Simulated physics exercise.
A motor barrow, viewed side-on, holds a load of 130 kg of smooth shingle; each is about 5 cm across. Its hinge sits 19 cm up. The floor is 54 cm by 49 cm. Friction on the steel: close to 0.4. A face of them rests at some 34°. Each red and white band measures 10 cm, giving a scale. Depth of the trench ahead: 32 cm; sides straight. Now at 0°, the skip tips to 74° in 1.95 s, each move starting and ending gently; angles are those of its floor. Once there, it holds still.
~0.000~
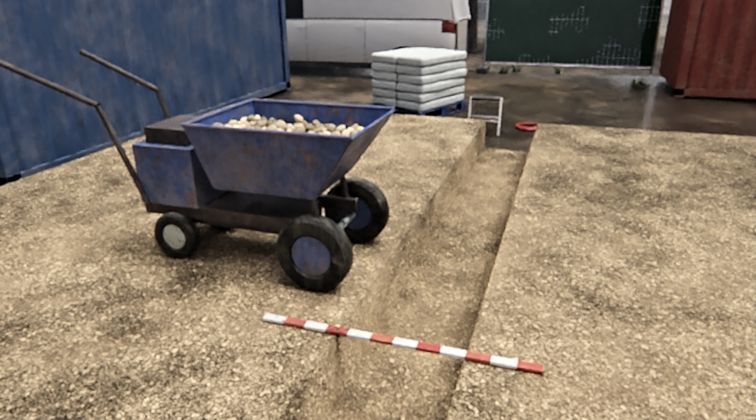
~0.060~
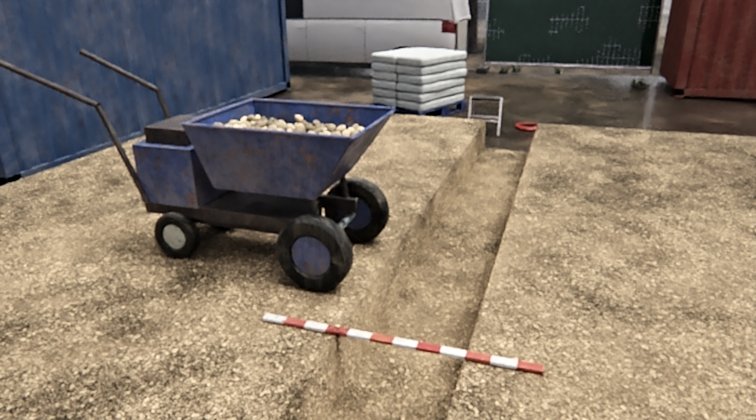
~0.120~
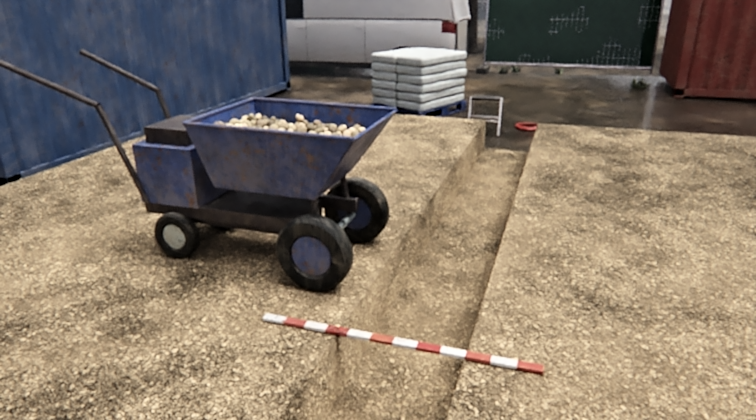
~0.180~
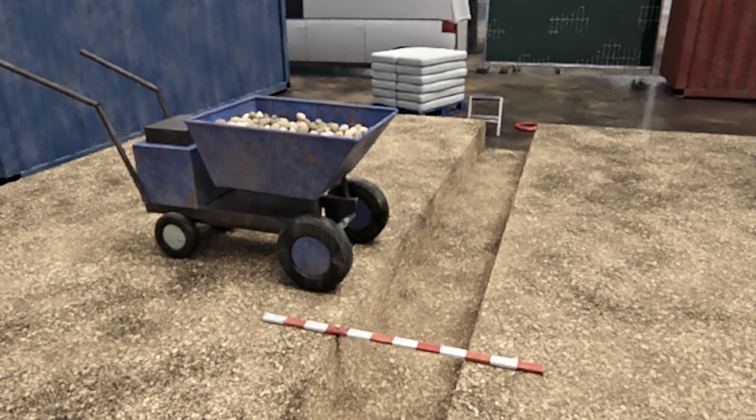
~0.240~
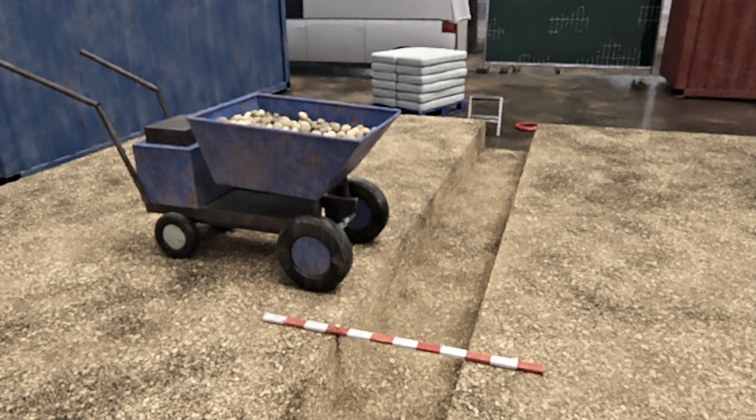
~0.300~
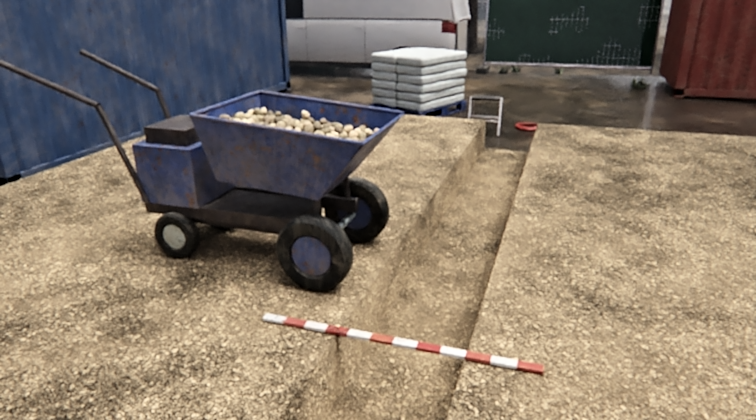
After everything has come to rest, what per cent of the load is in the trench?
I would say 60 percent.
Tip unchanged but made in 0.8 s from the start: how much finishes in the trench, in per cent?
Then some 45 per cent would.
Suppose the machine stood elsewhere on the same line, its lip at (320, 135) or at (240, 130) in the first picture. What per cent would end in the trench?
First place roughly 95%, second roughly 80%.
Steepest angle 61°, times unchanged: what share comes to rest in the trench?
About 55%.
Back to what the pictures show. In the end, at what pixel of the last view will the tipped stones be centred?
Look at roughly (475, 318).
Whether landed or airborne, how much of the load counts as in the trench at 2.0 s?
Roughly 30% by that time.
After 1.5 s the floor is at 62°; 97 % in the skip, 3 % in the trench; the foremost stones are at (478, 271).
After 2.0 s the floor is at 74°; 34 % in the skip, 31 % in the trench, 35 % past the trench; the foremost stones are at (629, 306).
After 2.4 s the floor is at 74°; 13 % in the skip, 46 % in the trench, 41 % past the trench; the foremost stones are at (690, 307).
After 4.3 s the floor is at 74°; 0 % in the skip, 60 % in the trench, 40 % past the trench; the foremost stones are at (709, 311).
